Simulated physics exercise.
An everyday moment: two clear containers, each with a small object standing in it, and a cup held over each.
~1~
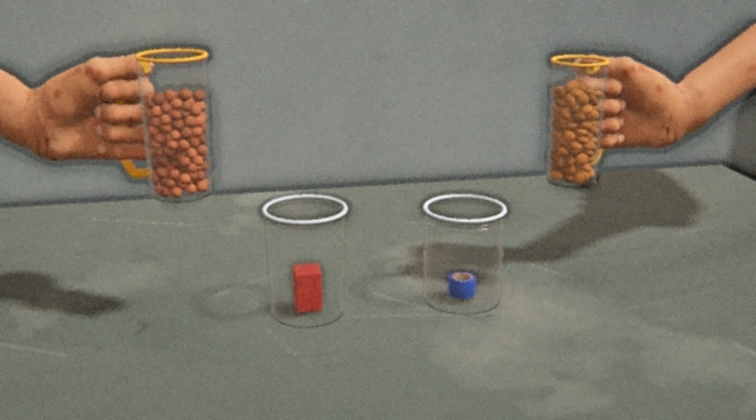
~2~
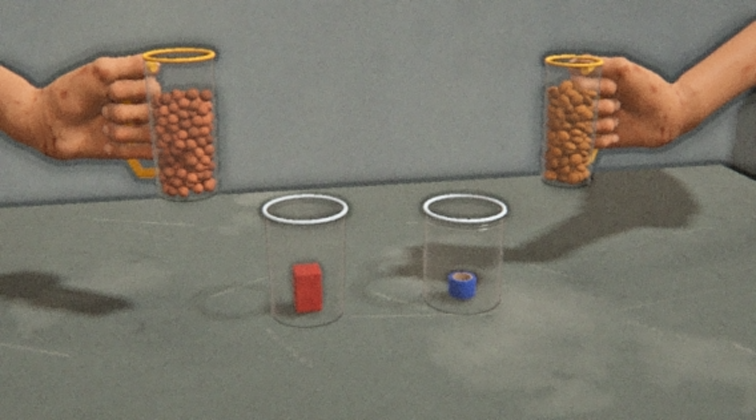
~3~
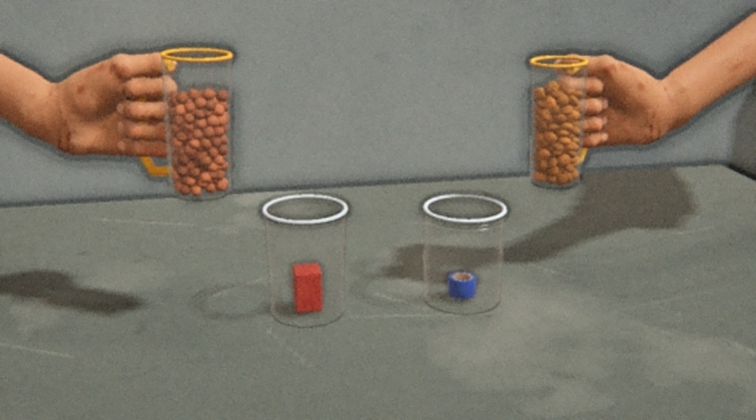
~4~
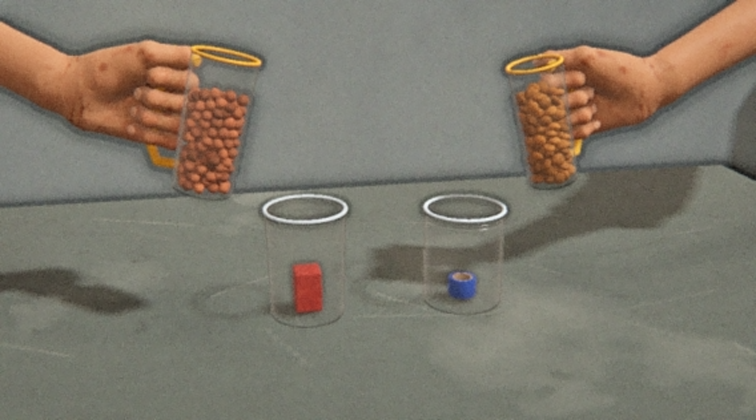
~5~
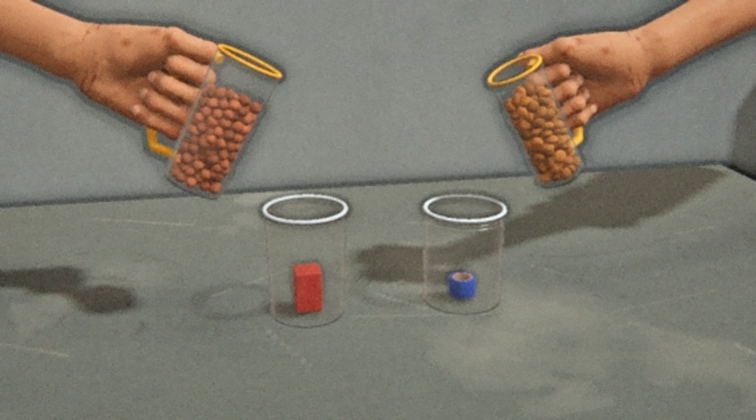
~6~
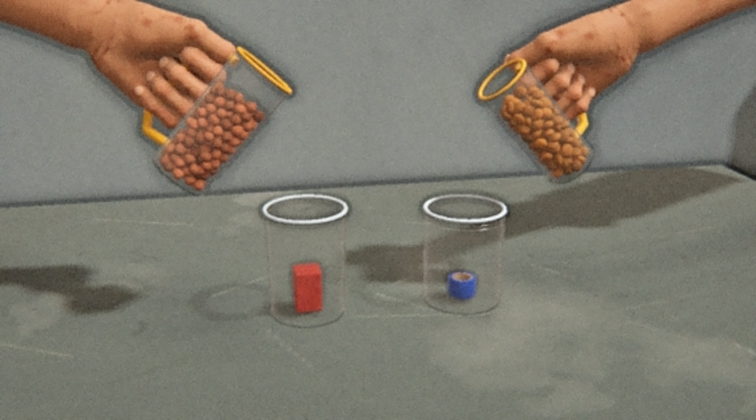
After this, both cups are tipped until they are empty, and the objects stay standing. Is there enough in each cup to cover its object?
Left thing disappears under the fill, right thing disappears under the fill.
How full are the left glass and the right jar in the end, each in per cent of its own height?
Near 65 on the left, 45 on the right.
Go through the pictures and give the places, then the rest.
Small block in the left glass at (307, 288), reaching about a third of the way up; left cup at (177, 126), three quarters full of clay pellets; small roll in the right jar at (462, 285), a quarter of its height or less; right cup at (575, 122), three quarters full of bits of cat kibble, in the first picture.
Left cup at (184, 126), upright; right cup at (570, 122), upright, in the second picture.
Left cup at (199, 125), tipped 2°; right cup at (557, 123), tipped 2°, in the third picture.
Left cup at (214, 124), tipped 13°; right cup at (544, 123), tipped 13°, in the fourth picture.
Left cup at (220, 124), tipped 27°; right cup at (538, 124), tipped 27°, in the fifth picture.
Small block in the left glass at (307, 288); left cup at (220, 124), tipped 41°; small roll in the right jar at (462, 285); right cup at (538, 124), tipped 41°, in the sixth picture.
Then, 0.33 s after the last picture, left glass empty, all of its cupful still in the cup; right jar empty, all of its cupful still in the cup.
Then, 0.68 s after the last picture, left glass nearly empty, nearly all of its cupful still in the cup; right jar nearly empty, nearly all of its cupful still in the cup.
Then, 1.10 s after the last picture, left glass half full, a stray few of its cupful still in the cup; right jar a third full, none of its cupful still in the cup.
At rest, left glass two thirds full (surface near (306, 245)), one piece on the table; right jar half full (surface near (463, 254)), nothing beside it; the left thing is covered; the right thing is covered.
